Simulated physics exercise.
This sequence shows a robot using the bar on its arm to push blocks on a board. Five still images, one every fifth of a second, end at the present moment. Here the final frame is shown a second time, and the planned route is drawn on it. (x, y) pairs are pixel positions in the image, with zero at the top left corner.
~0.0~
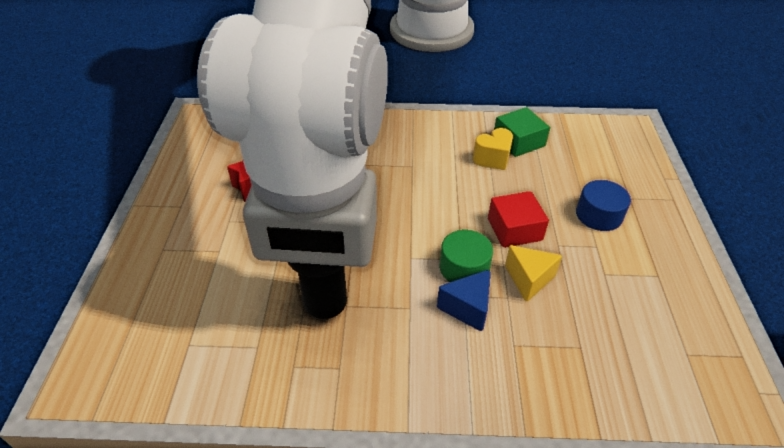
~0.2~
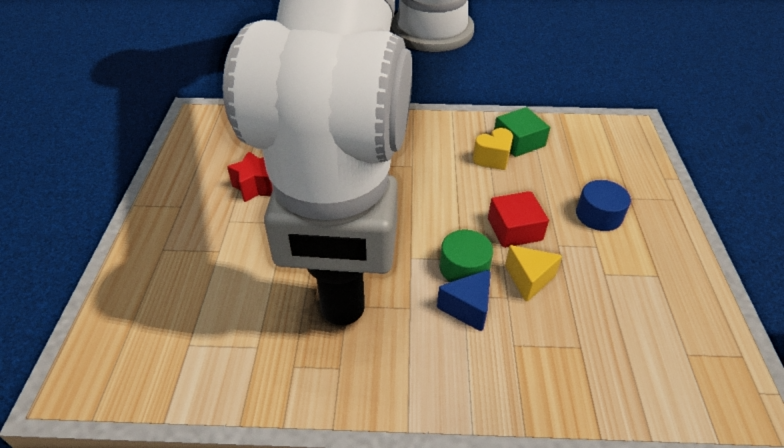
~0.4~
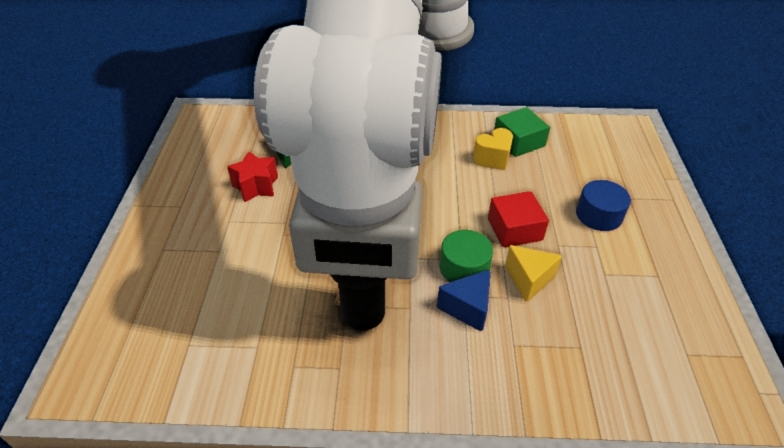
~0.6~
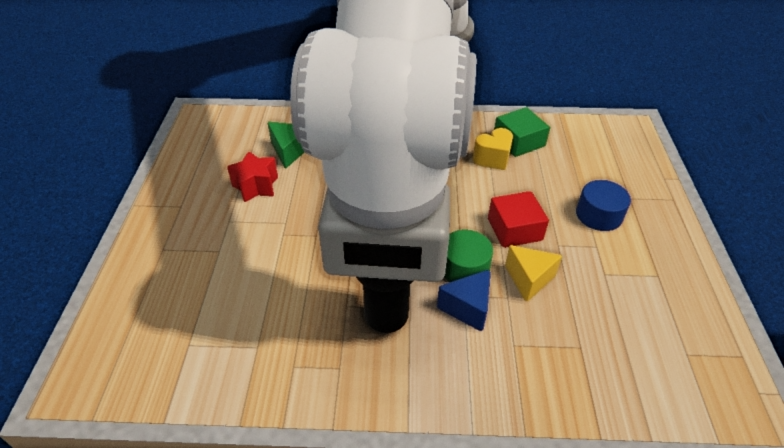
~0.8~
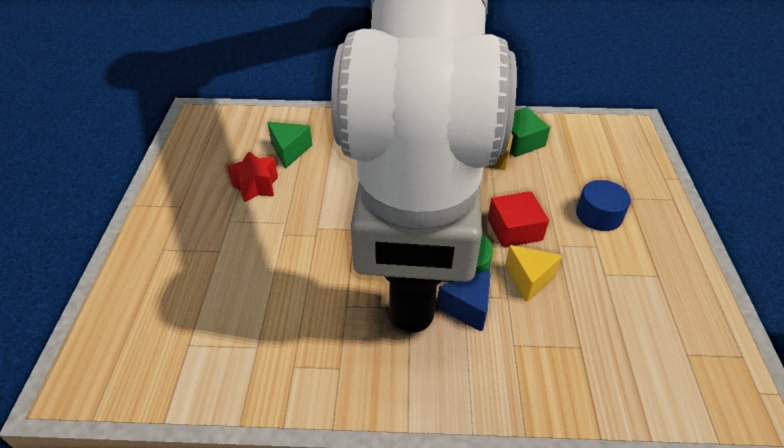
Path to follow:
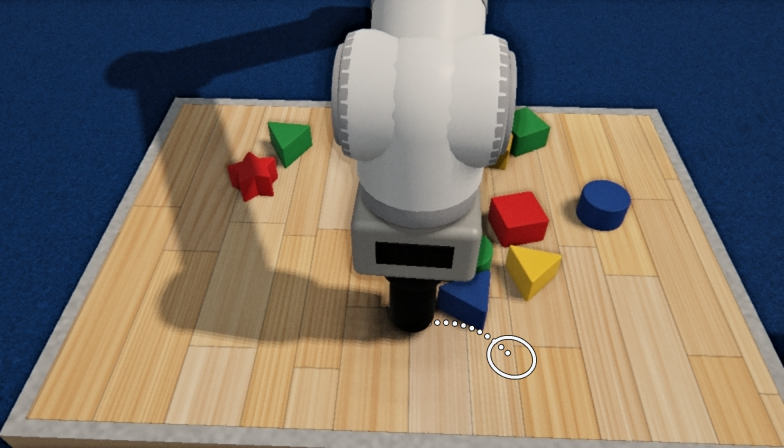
A white and grey robot arm with a black bar at its tip stands over a light wooden board on a blue surface, seen from above. A red star lies on the left, while green, yellow, red and blue blocks sit to the right. The arm glides steadily rightward toward the blue triangle, uncovering the star and a green triangle, covering part of the green disc, and pushing nothing.
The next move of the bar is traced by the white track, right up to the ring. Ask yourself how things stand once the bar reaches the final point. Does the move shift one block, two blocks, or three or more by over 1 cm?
In total, one block gets moved by over 1 cm.
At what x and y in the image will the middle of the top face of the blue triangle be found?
The centre of its top will be at (498, 283).
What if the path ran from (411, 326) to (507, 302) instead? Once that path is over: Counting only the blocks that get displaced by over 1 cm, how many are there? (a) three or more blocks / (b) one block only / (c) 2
My pick is c.
The line goes from (411, 326) over (447, 323) and (482, 333) to (512, 357).
The first path, step by step. Halfway along, bar (468, 316); blue triangle (496, 284).
At the end, bar (515, 347); green disc unmoved; blue triangle (498, 283).
